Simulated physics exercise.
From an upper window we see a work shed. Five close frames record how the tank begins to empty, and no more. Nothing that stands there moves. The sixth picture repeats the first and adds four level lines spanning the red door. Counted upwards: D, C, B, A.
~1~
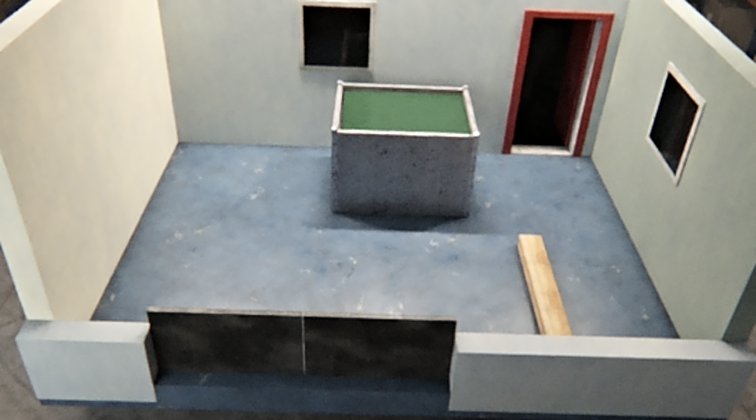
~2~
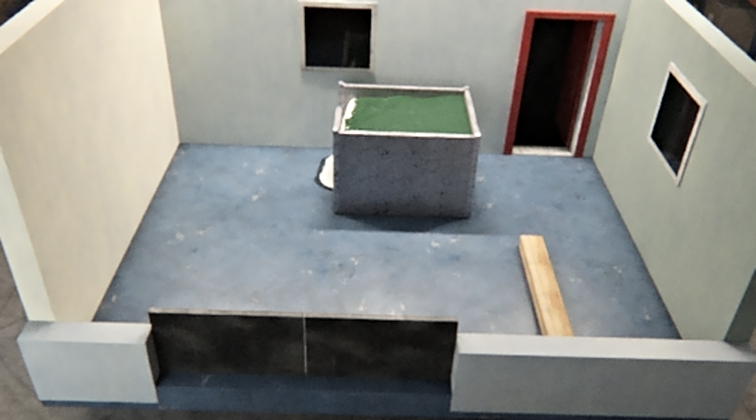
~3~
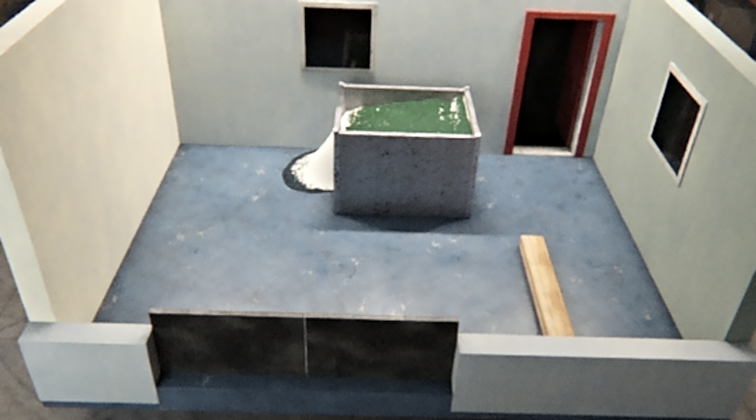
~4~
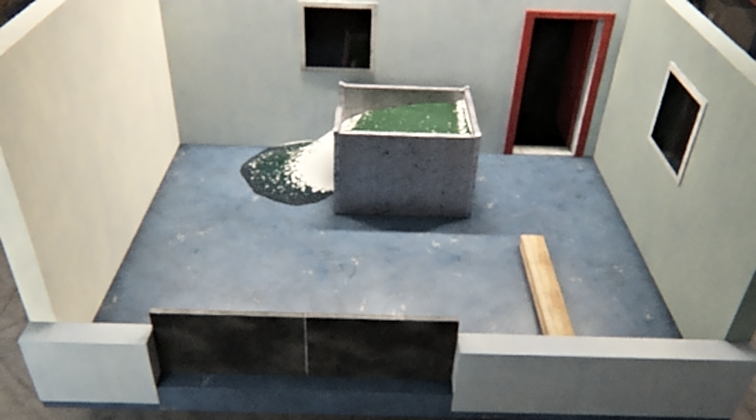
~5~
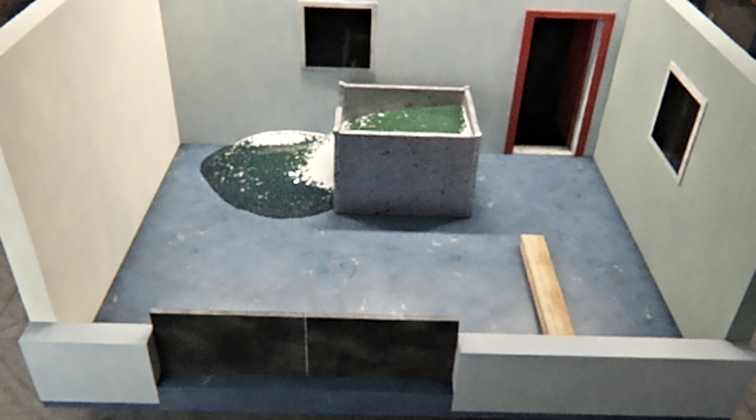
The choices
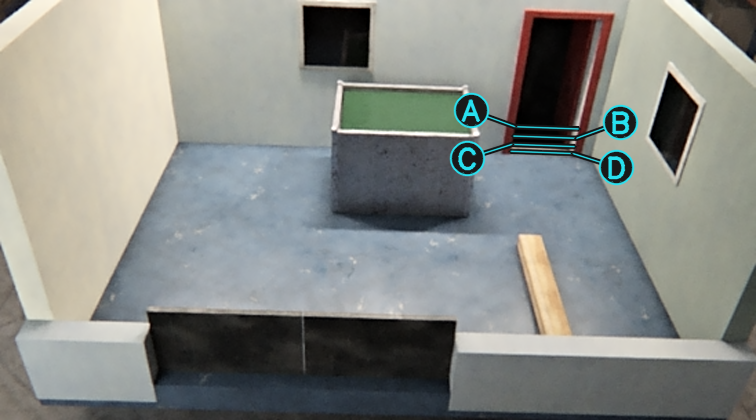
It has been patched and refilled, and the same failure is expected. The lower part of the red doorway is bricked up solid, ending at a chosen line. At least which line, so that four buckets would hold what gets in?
C is the one.
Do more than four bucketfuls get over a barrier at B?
No.
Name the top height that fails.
Here it is height D.
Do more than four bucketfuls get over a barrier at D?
Yes, that goes wrong.
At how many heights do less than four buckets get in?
Three of them.
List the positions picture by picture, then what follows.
In the first picture, water in the tank at rest, its middle at (404, 114); foot of the red doorway at (541, 155); shut gate at (303, 324).
In the second picture, water covers 1 % of the ground, its front hidden from here.
In the third picture, 3 % of the ground under water, visible out to (288, 172).
In the fourth picture, 6 % of the ground under water, visible out to (251, 162).
In the fifth picture, 11 % of the ground under water, visible out to (214, 156).
In cyan, A at (546, 127); B at (544, 137); C at (543, 145); D at (541, 152); from the bottom up D, C, B, A.
Choosing A, nothing gets over.
Choosing B, nothing gets over.
Choosing C, a splash gets over, under a bucket.
Choosing D, about 13 bucketfuls get in.
